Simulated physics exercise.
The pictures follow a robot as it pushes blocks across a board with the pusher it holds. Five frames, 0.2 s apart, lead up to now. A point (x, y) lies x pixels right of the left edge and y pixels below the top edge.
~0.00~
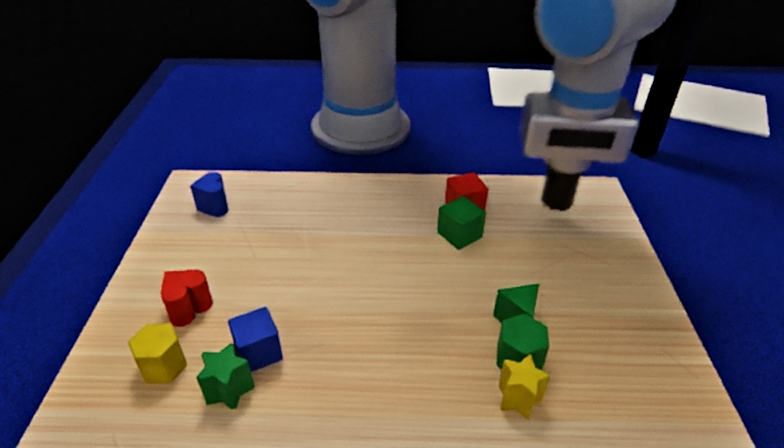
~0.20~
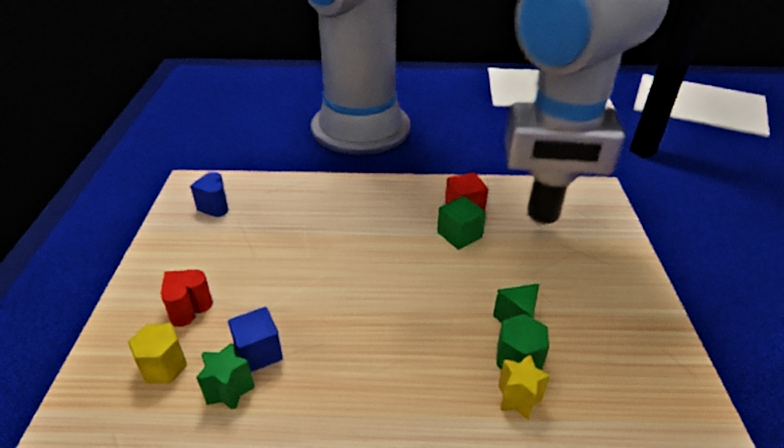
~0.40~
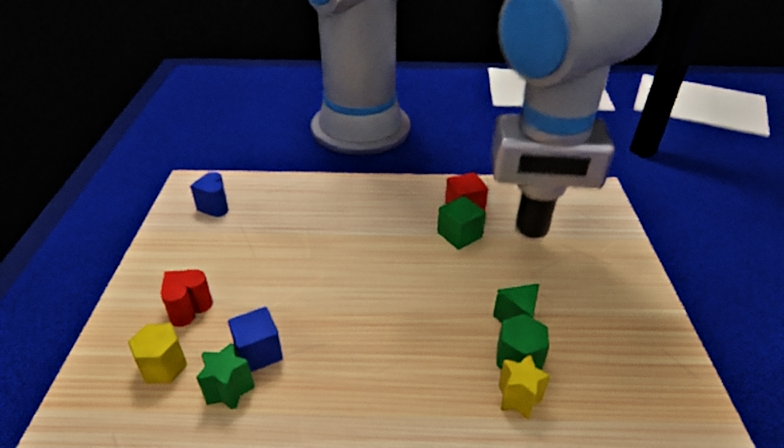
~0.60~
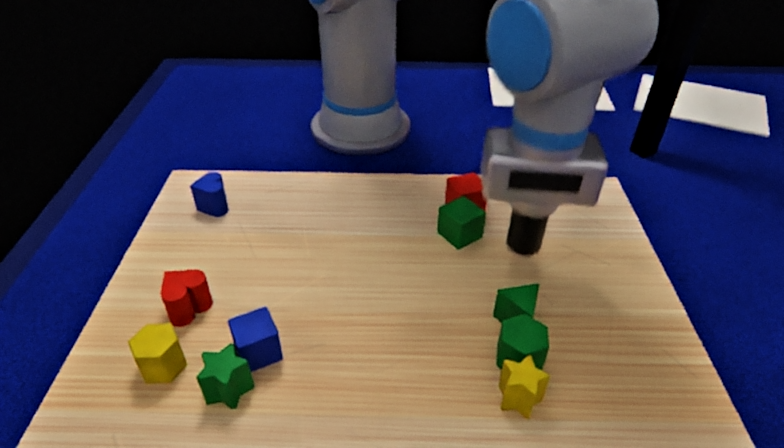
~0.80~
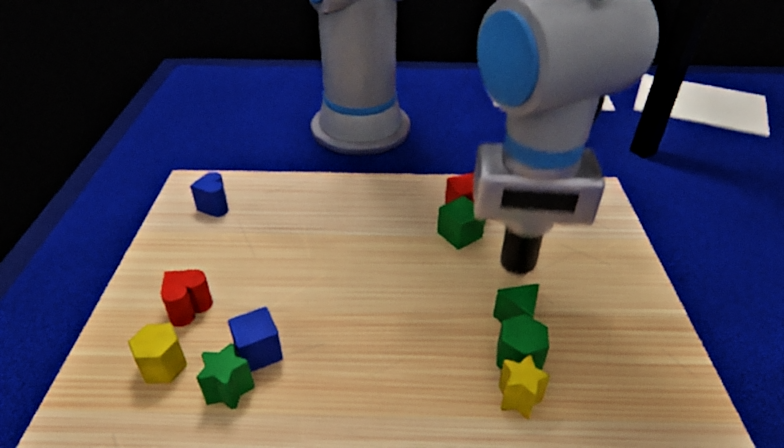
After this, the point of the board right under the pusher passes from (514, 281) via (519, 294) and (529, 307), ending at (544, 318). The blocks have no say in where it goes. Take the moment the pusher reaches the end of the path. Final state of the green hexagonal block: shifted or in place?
The green hexagonal block changes place.
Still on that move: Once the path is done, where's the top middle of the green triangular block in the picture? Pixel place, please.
It comes to (536, 312).
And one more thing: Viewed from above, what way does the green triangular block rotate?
Answer: Clockwise.
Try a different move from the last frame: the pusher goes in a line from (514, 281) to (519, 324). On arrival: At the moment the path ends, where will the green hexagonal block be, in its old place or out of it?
Moved off its spot.
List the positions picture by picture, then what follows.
Lower end of the pusher (556, 203), tops of blocks, green four-sided block (463, 209), green triangular block (523, 295), green hexagonal block (526, 333), yellow star block (526, 373), in the first picture.
Pusher (543, 215), blocks as before, in the second picture.
Pusher (532, 229), blocks as before, in the third picture.
Pusher (523, 246), blocks as before, in the fourth picture.
Pusher (518, 264), green four-sided block (463, 209), green triangular block (523, 295), green hexagonal block (526, 333), yellow star block (526, 373), in the fifth picture.
On the path given first. Halfway along, pusher (528, 284); green triangular block (525, 300); green hexagonal block (524, 336).
At the end, pusher (549, 301); green four-sided block not moved; green triangular block (536, 312), turned 50° clockwise; green hexagonal block (516, 345); yellow star block (527, 380).
